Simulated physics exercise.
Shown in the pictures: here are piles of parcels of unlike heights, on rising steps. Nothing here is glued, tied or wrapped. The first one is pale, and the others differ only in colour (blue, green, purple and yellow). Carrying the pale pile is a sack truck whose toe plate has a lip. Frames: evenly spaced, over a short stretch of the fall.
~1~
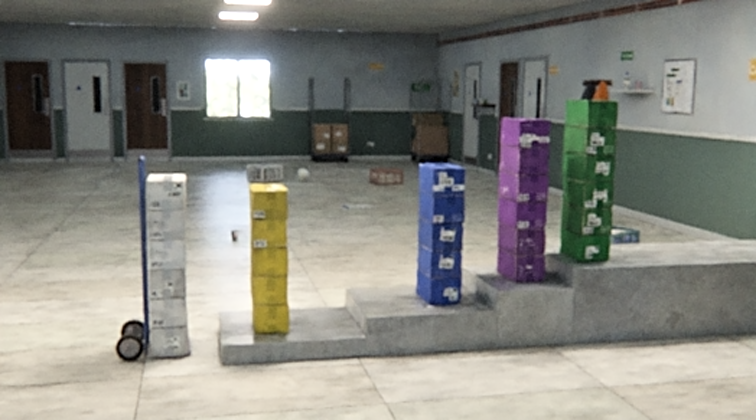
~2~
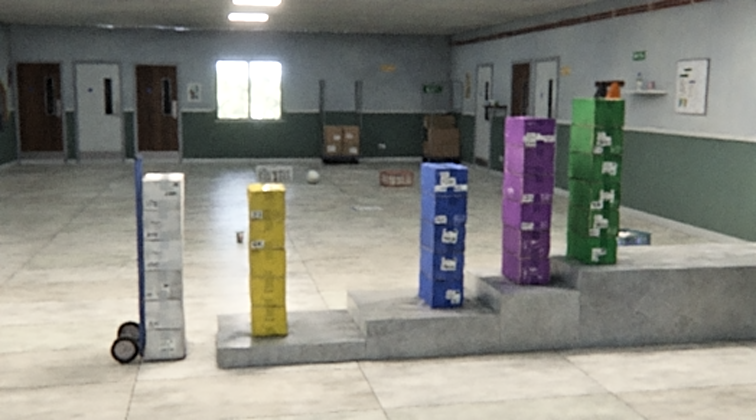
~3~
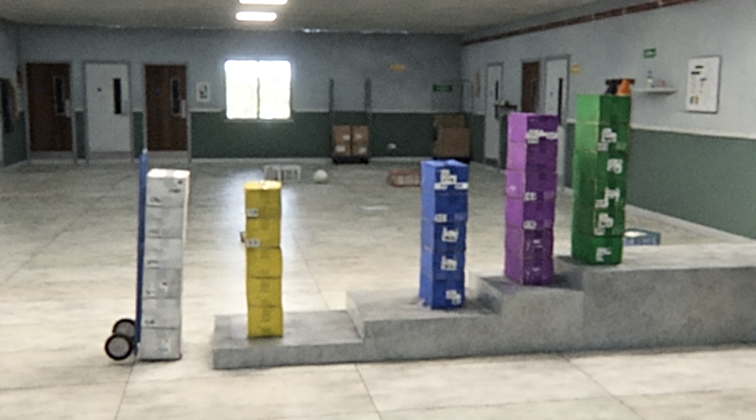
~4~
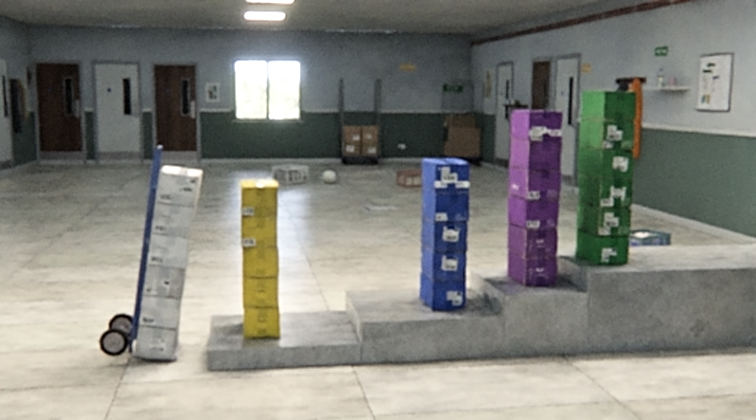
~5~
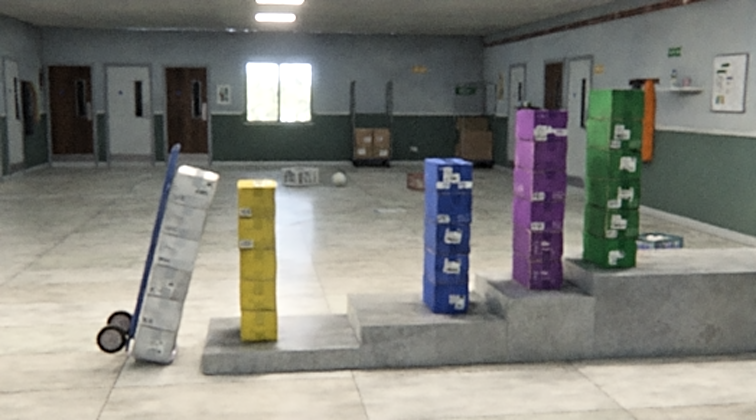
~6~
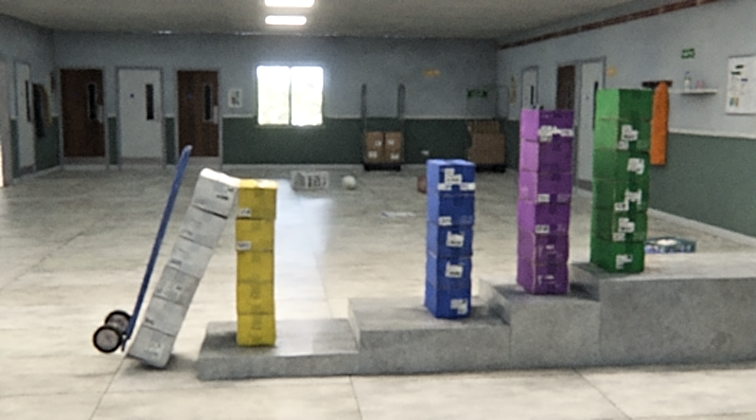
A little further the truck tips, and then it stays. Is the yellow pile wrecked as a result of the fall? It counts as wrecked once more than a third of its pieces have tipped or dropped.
Yes.
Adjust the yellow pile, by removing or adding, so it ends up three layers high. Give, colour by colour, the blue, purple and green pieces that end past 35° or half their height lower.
Final down tally: Blue = 0; purple = 0; green = 0.
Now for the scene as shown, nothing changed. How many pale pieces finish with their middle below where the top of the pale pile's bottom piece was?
1 in all.
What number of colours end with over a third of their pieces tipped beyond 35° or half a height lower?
Total: 1.
Soon, 5 of the pale pile down; none of the 5 yellow parcels down (0 of 22 in all colours); top yellow parcel tipped a little.
A while on, 6 of the pale pile down; 5 of the 5 yellow parcels down (5 of 22 in all colours); top yellow parcel tipped steeply, about its own height lower.
Finally, 6 of the pale pile down; 5 of the 5 yellow parcels down (5 of 22 in all colours); top yellow parcel on its side; top blue parcel unmoved. Seen by the last camera, middles, top yellow parcel near (419, 294), top blue parcel near (452, 177).
